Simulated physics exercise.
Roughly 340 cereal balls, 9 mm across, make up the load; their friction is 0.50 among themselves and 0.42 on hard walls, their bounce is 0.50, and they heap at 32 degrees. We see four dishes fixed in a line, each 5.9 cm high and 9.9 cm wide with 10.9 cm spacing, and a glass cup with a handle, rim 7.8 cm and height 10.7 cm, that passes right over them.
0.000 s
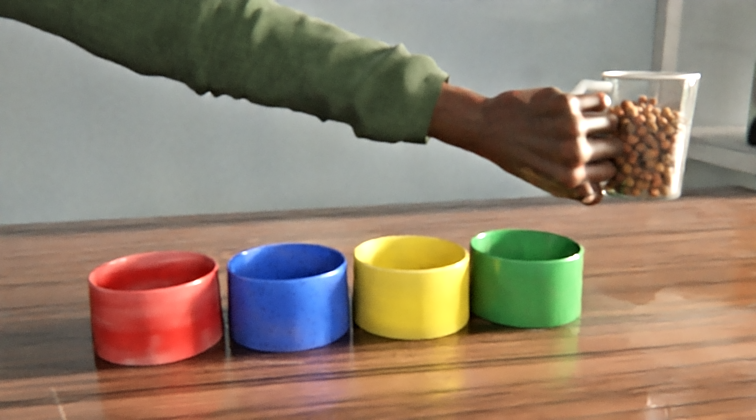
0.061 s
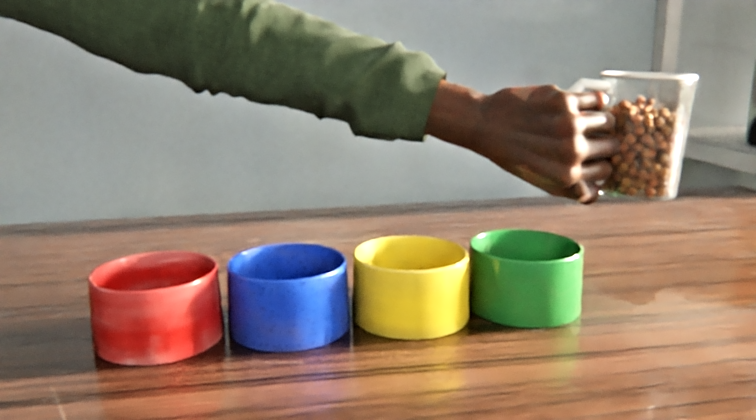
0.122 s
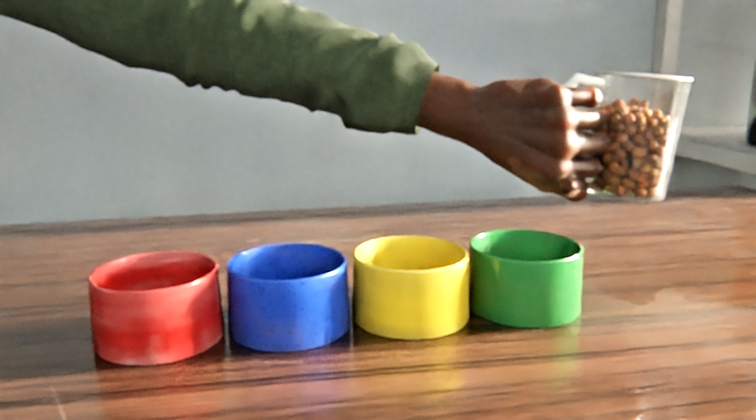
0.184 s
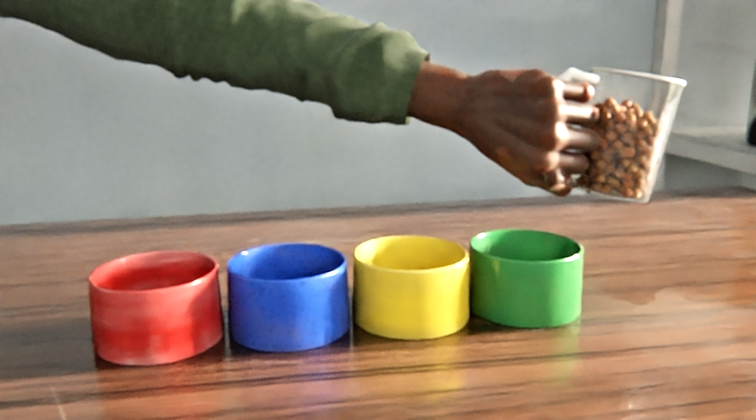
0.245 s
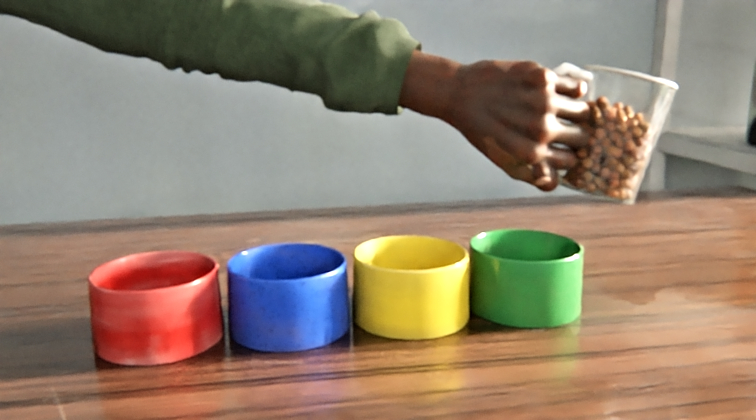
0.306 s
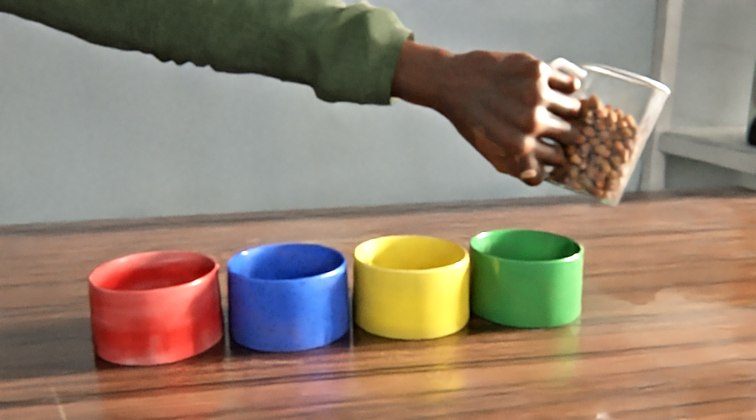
A hand in a green sleeve moving a clear cup of small brown balls slightly left and tilting it above four coloured dishes.
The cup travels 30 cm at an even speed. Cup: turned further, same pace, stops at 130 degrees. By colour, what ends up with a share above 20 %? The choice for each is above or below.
Red - below it, blue - below it, green - below it, yellow - above it, counter - below it.
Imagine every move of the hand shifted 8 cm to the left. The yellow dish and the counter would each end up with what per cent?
In that case, yellow: 10; counter: 10.
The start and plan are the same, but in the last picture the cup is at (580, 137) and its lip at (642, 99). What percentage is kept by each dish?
Final shares - red 0 %, blue 0 %, green 0 %, yellow 100 %.
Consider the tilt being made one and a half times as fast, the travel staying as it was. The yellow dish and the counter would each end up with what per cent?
Shares: Yellow 20, counter 20.
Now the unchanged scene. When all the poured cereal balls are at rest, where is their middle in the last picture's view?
(406, 288) or so.
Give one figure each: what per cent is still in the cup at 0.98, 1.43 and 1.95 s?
Roughly 100, then 95, then 0.
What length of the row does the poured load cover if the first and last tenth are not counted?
6 cm.
Then, at 0.98 s, tilt 72 degrees; cup holds 100 %.
After 1.43 s, tilt 108 degrees; cup holds 95 %.
After 1.95 s, tilt 130 degrees; cup holds 0 %, yellow 100 %.
At rest (2.4 s), red 0 %, blue 0 %, green 0 %, yellow 100 %, counter 0 %.
